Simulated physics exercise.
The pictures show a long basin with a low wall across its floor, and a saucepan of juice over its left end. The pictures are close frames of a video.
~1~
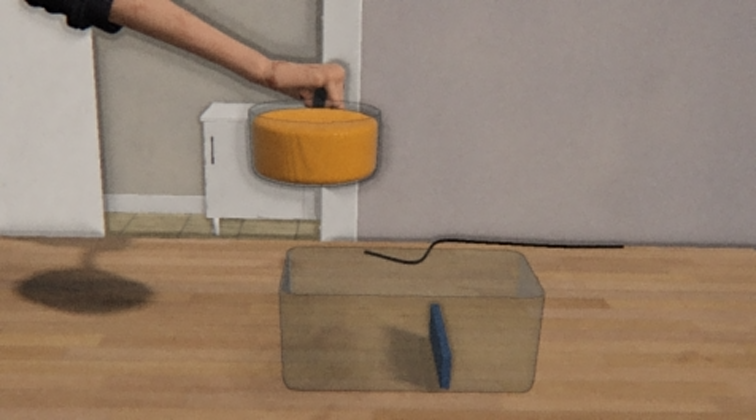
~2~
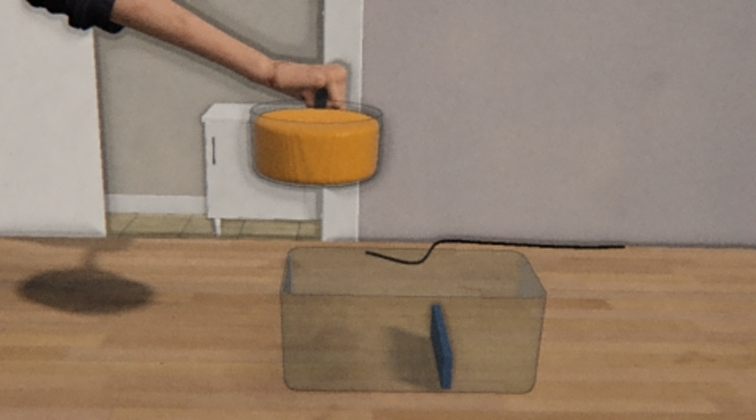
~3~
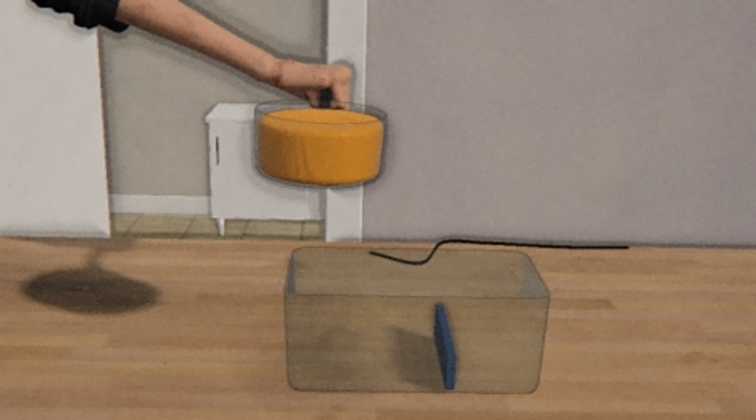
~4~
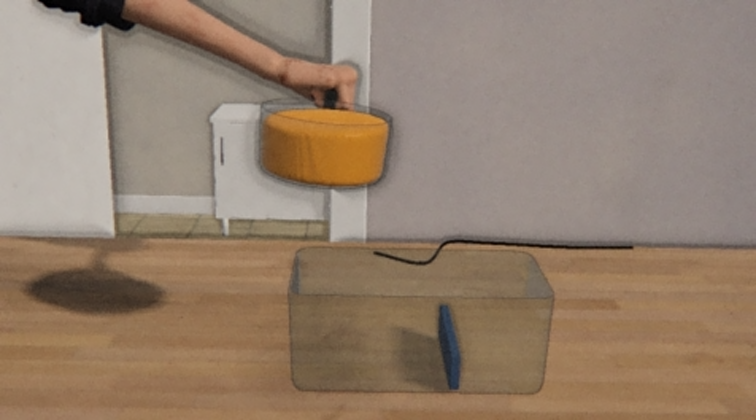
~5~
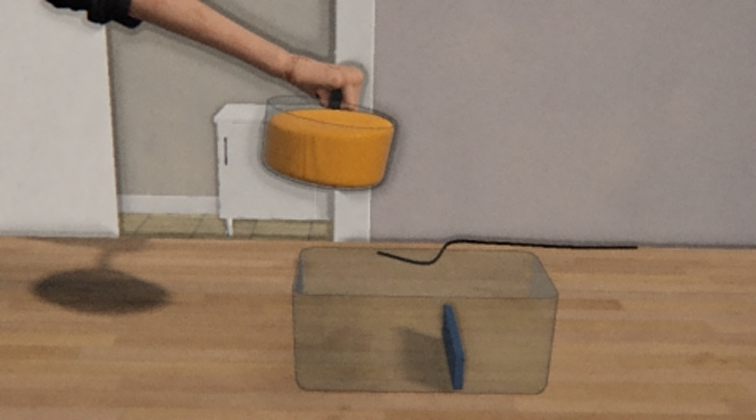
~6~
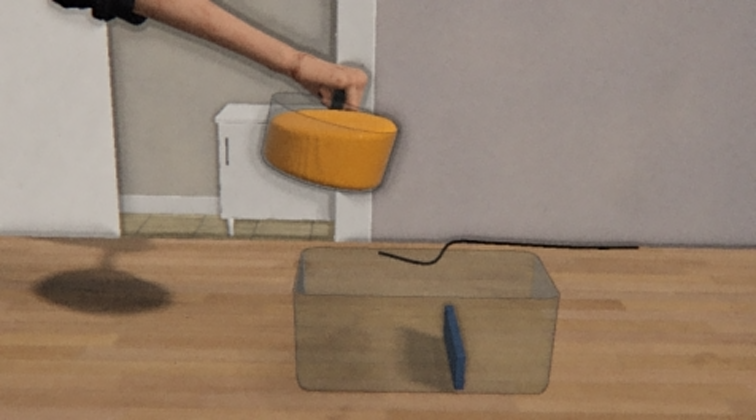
The clip opens with a hand holding a clear saucepan of orange juice almost level above the left part of a long, see-through basin with a low blue wall inside. As the whole view drifts slightly right, the hand gradually tilts the pan rightward, and the juice shifts toward its lowered right side.
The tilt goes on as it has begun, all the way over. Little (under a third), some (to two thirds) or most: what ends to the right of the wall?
The share right of the wall is from a third to two thirds.
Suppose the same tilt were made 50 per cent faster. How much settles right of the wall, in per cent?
It comes to 30 per cent or so.
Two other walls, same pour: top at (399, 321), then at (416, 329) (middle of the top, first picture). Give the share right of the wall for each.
First some 80, then 65 per cent.
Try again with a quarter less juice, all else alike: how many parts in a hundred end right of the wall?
It comes to 25 per cent or so.
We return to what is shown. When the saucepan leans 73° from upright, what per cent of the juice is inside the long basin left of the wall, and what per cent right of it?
Near 10 on the left, 15 on the right.
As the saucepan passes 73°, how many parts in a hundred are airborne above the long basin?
It comes to 35 per cent or so.
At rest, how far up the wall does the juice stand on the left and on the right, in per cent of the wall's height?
Left about 40, right about 60.
A moment on, the saucepan is tipped part way and 43 per cent is still to pour, 8 is left of the wall and 13 right of it.
Next, the saucepan is tipped right over and 5 per cent is still to pour, 45 is left of the wall and 43 right of it.
Then the saucepan is tipped right over and 0 per cent is still to pour, 55 is left of the wall and 44 right of it.
Later the saucepan is tipped right over and 0 per cent is still to pour, 55 is left of the wall and 44 right of it.
Finally, 55 per cent lies left of the wall, 44 right of it and 1 outside.
